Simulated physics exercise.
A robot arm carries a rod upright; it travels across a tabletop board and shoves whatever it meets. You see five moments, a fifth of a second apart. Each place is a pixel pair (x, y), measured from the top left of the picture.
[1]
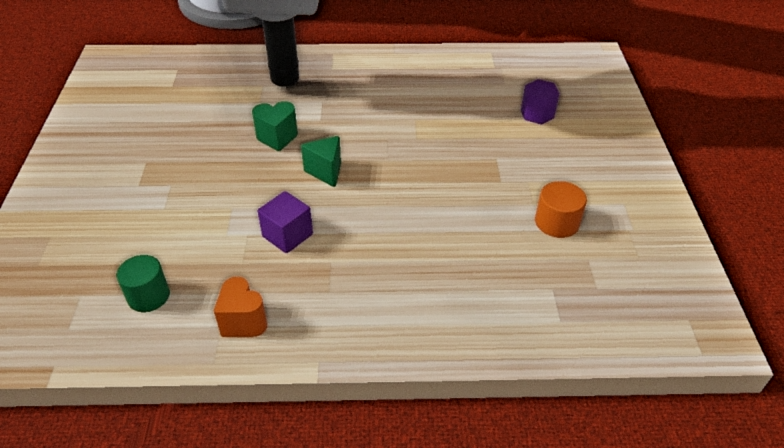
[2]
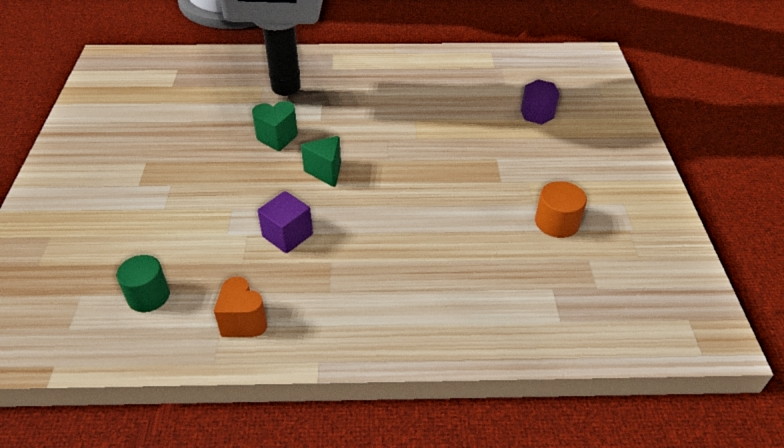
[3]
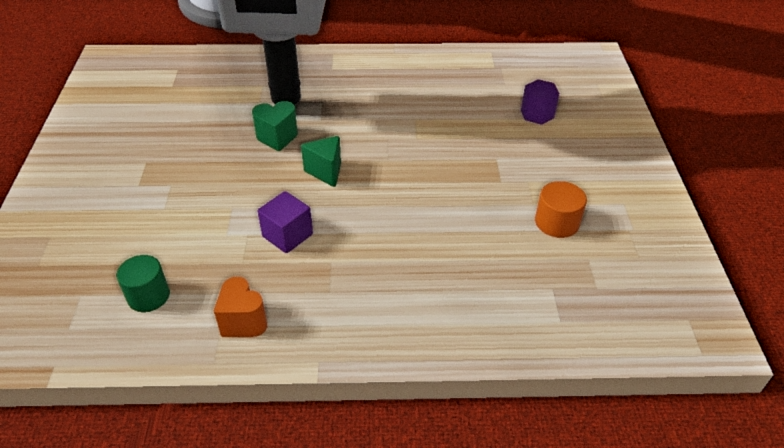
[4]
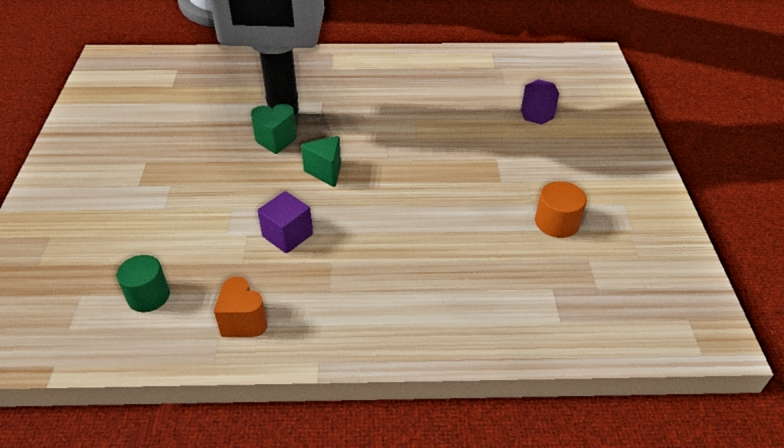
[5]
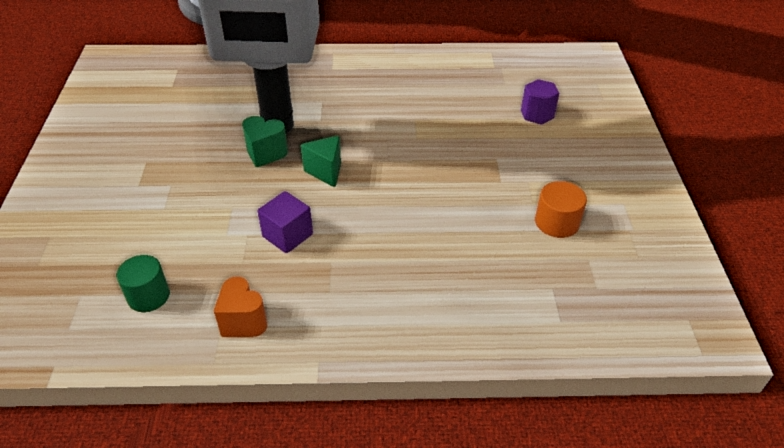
A black rod on a grey machine moves toward the viewer over a pale wooden board on a red surface, seen from above at a fixed angle. It nudges the green heart slightly forward and left, away from the green triangular piece. The purple cube at centre, green cylinder and orange heart at lower left, and orange cylinder and small purple block at right stay still.
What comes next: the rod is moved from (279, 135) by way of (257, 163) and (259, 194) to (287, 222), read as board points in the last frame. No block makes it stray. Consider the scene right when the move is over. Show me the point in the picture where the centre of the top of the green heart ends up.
I'd guess (227, 185).
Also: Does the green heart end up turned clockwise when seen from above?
Going by the path, yes.
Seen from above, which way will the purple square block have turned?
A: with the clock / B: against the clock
That would be A.
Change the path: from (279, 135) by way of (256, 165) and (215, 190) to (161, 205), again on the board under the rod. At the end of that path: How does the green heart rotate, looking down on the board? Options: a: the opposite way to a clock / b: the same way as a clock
a (the opposite way to a clock)
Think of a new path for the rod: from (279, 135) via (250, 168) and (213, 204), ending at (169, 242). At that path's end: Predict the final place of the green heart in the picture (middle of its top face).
Expect it around (141, 240).
What follows on the original path. One third of the way, rod at (255, 155); green heart at (236, 156).
Two thirds of the way, rod at (258, 186); green heart at (227, 183), turned 30° clockwise.
At the end, rod at (286, 213); green heart at (227, 185), turned 40° clockwise; purple square block at (289, 222), turned 25° clockwise; green triangular piece unmoved.
